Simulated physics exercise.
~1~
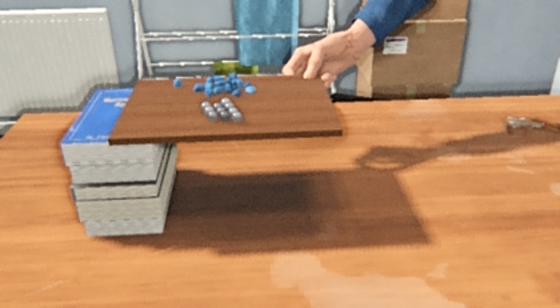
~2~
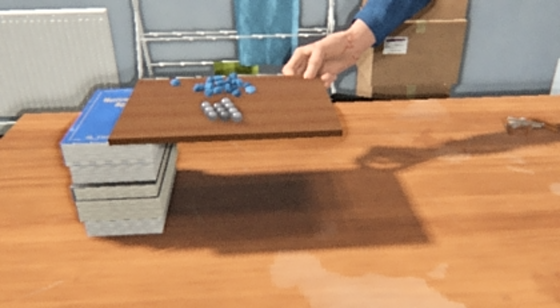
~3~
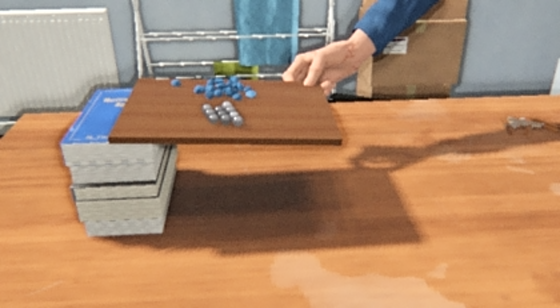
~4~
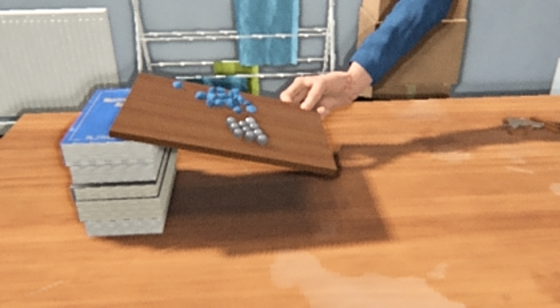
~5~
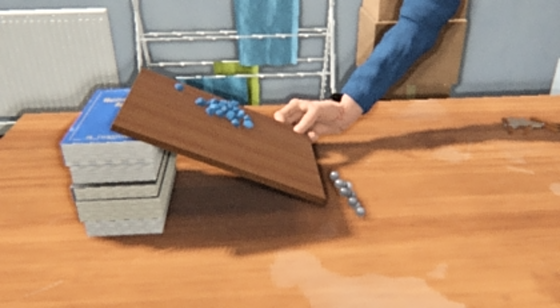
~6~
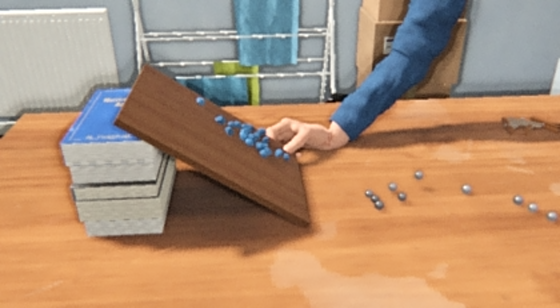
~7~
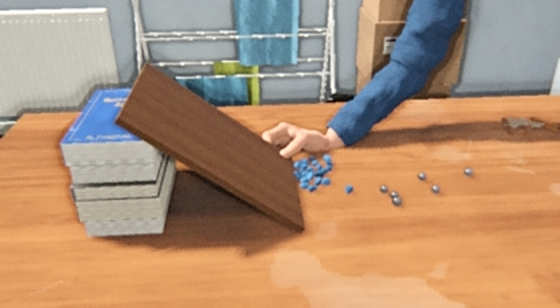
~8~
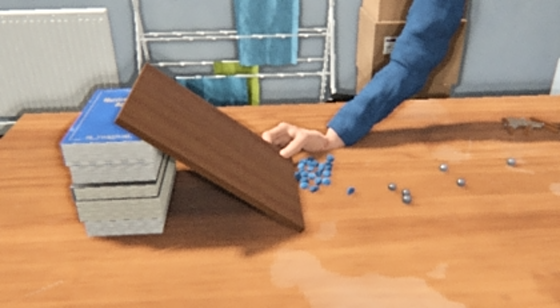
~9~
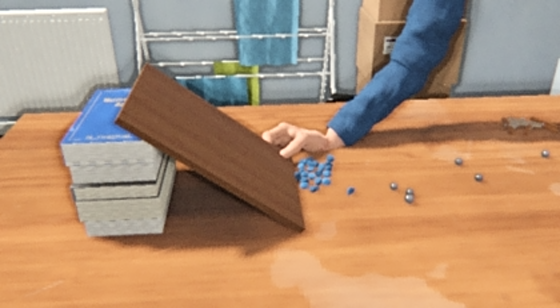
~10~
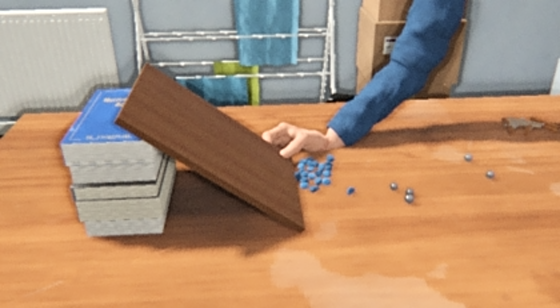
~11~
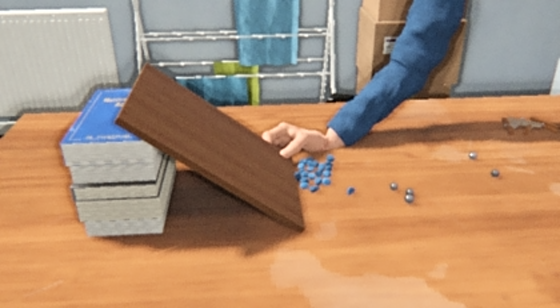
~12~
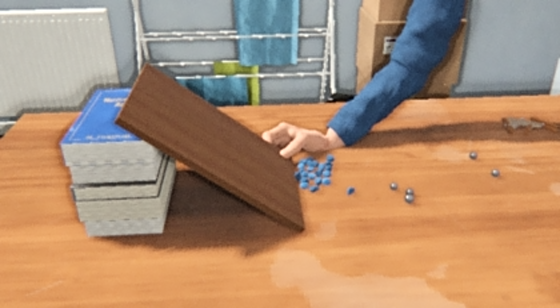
The clip opens with a hand holding up the right end of a dark wooden board, its left end resting on a stack of books, with small blue pieces and silvery balls on top. The hand lowers its end, and the board tilts steadily to the right. The silvery balls go first, rolling off the lower edge and scattering across the table. As the slope steepens, the blue pieces slide down after them and gather by the hand at the board's foot. The board rests on the table, with a few silvery balls lying farther right than the blue heap.
